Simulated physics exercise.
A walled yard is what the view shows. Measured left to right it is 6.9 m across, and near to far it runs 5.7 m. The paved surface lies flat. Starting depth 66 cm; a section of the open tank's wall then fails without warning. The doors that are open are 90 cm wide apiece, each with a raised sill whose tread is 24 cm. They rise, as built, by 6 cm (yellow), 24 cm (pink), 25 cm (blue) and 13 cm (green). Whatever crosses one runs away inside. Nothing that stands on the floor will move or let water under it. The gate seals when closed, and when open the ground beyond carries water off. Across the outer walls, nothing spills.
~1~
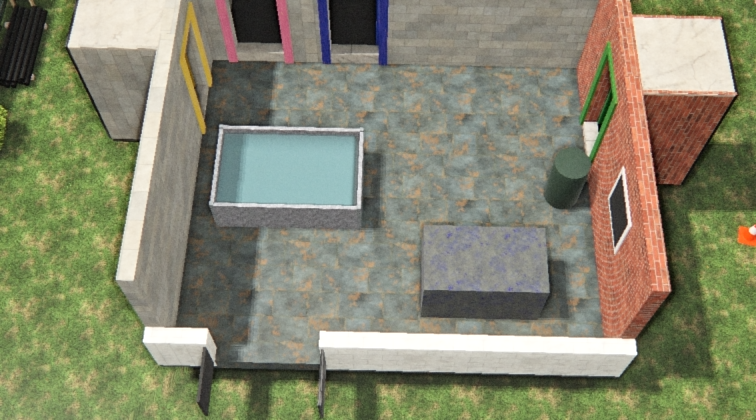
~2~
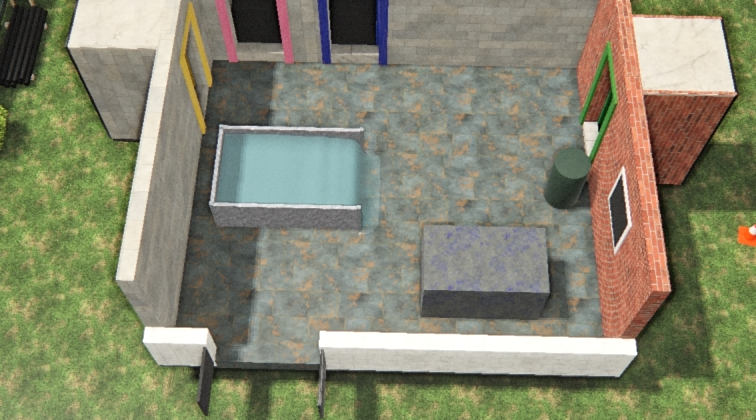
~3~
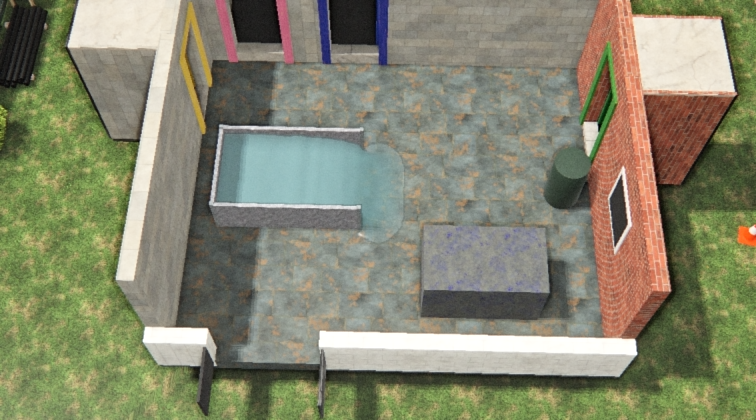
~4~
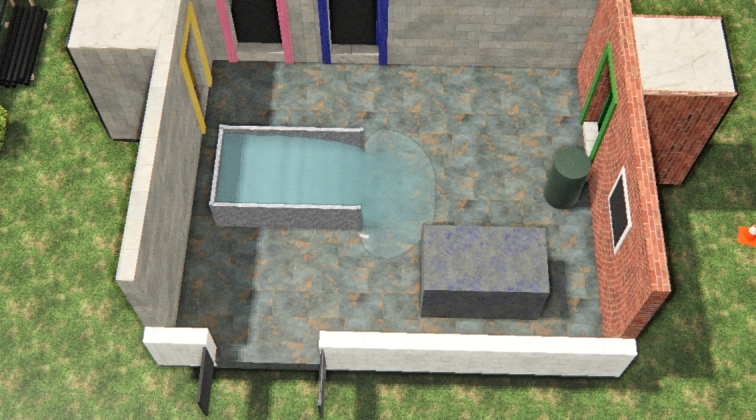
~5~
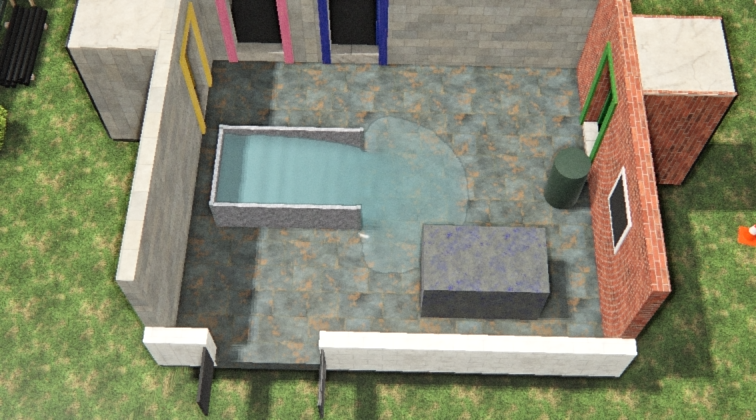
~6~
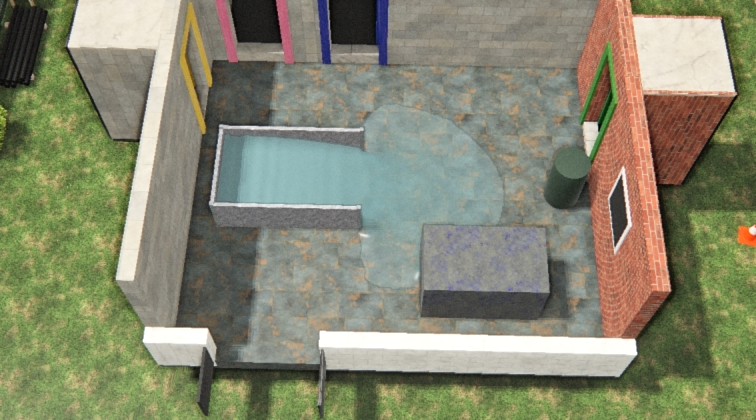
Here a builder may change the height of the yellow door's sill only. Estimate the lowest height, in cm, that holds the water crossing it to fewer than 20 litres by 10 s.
My estimate is 7.5 cm.
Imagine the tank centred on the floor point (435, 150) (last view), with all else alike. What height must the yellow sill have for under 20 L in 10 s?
10.0 cm, give or take.
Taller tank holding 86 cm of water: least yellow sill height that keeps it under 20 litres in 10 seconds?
Minimum height: Approx. 11.0 cm.
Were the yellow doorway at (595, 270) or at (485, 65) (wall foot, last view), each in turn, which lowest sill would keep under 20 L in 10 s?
23 and 9.5 cm.
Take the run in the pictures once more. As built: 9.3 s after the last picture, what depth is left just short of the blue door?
Some 3.5 cm.
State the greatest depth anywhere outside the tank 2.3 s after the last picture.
Roughly 34 cm.
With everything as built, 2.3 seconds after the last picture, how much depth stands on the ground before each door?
Door by door, in centimetres - yellow 0, pink 0, blue 0, green 22.
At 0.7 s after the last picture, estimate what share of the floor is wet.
Roughly 35 percent of the floor.
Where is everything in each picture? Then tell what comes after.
In the first frame, the open tank at (289, 169) is whole and still, 66 cm deep; the yellow door at (197, 73) is dry.
In the second frame, the gap is at (359, 184), the front 0.3 m out at (373, 226); the back of the open tank holds 66 cm.
In the third frame, the gap is at (359, 184), the front 0.7 m out at (398, 224); the back of the open tank holds 66 cm.
In the fourth frame, the front is at (429, 218), 1.2 m from the gap at (359, 185); 2.4 m2 of floor is wet, 66 cm left at the back.
In the fifth frame, water pours out at (359, 185) and has run 1.8 m, to (464, 204); about 7 cm deep outside, 65 cm at the back.
In the sixth frame, the front is at (498, 208), 2.4 m from the gap at (359, 185); 5.7 m2 of floor is wet, 58 cm left at the back; the yellow door at (197, 73), 3.3 m from the gap, is still 3.1 m from the nearest water.
Then, 0.7 s after the last picture water covers 35 % of the floor, deepest (28 cm) near (371, 193); it has not reached the yellow door.
Then, 2.3 s after the last picture water covers 50 % of the floor, deepest (34 cm) near (577, 96); it has not reached the yellow door.
Then, 9.3 s after the last picture water covers 100 % of the floor, deepest (12 cm) near (214, 207); 11 cm at the yellow door, 37 litres in over its 6 cm sill.
At the yellow door as built, the water peaked near 12 cm, 7.7 s after the last picture.
Run again over the same 10 s with other heights there, 26 litres in over 7 cm, 7 litres over 9.5 cm. The limit of 20 litres is kept from about 7.5 cm up.
